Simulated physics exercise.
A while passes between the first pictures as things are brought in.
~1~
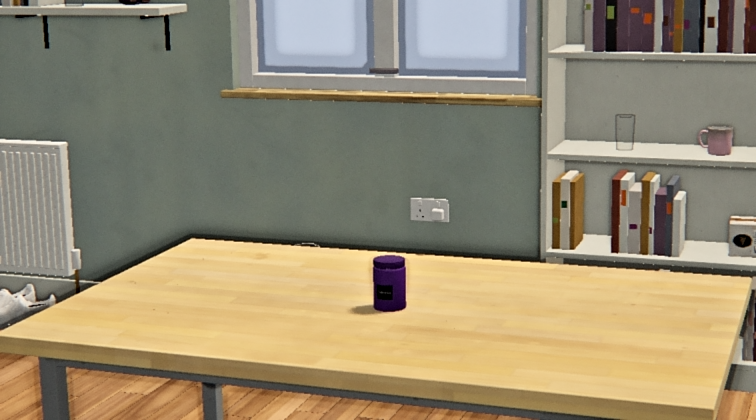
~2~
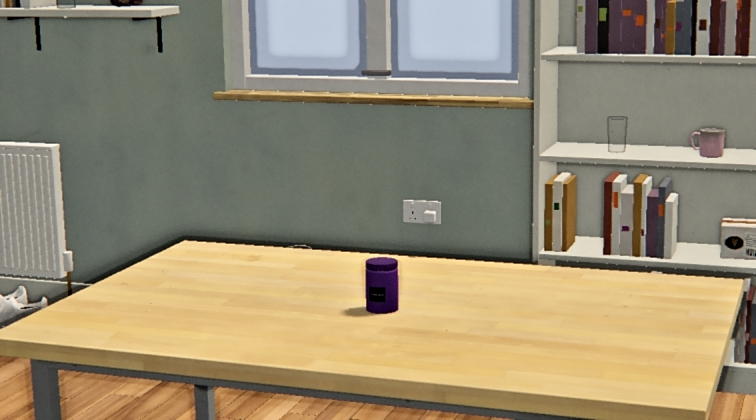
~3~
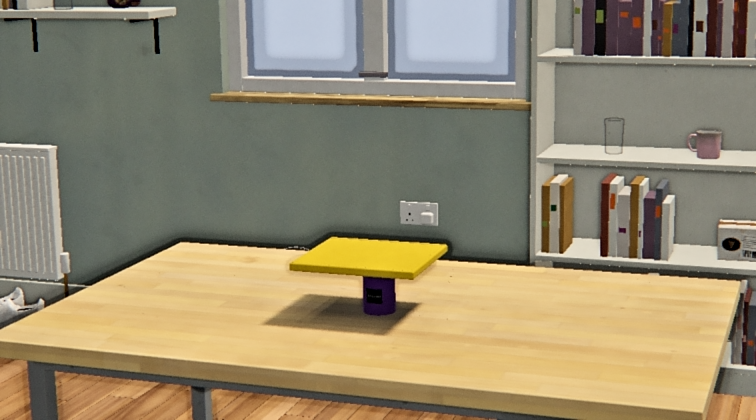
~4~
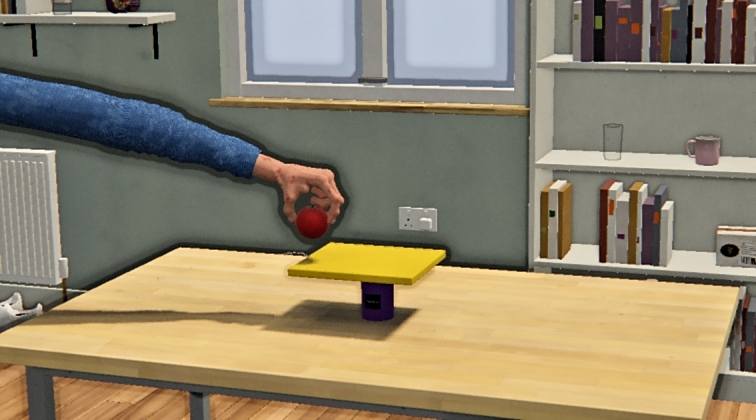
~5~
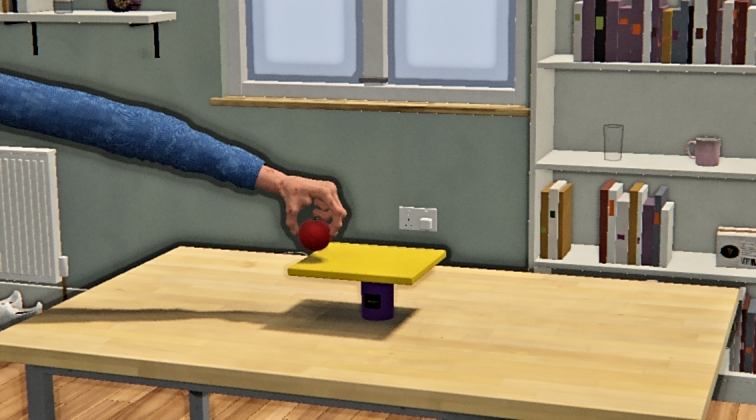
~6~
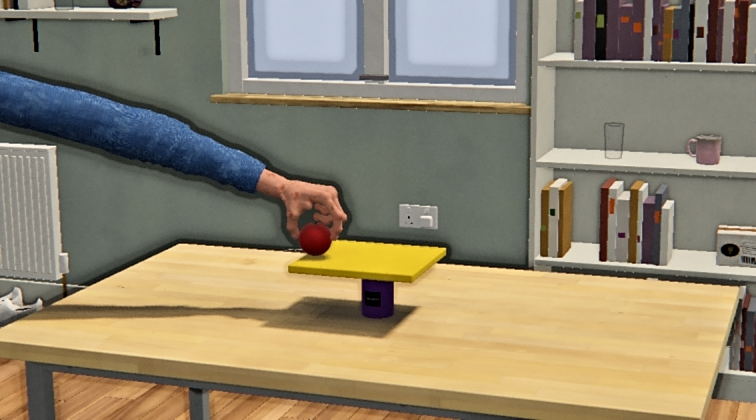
In this clip, a purple jar stands on a wooden table, then a flat yellow square lid appears on top of it, and a blue-sleeved arm reaches in from the left and lowers a red tomato onto the lid's left side.
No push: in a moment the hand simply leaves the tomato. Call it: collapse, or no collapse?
Collapse.
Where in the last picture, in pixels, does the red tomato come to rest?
About (299, 295).
Then, 0.40 s later than the last frame, red tomato now fallen; yellow lid tilted by 60°.
Then, 0.50 s later than the last frame, yellow lid tilted by 64°.
When it is over, fallen, red tomato; lying over in the stack, yellow lid; purple jar as before. End places, in pixels of the last picture, red tomato near (298, 295). The stack comes apart.
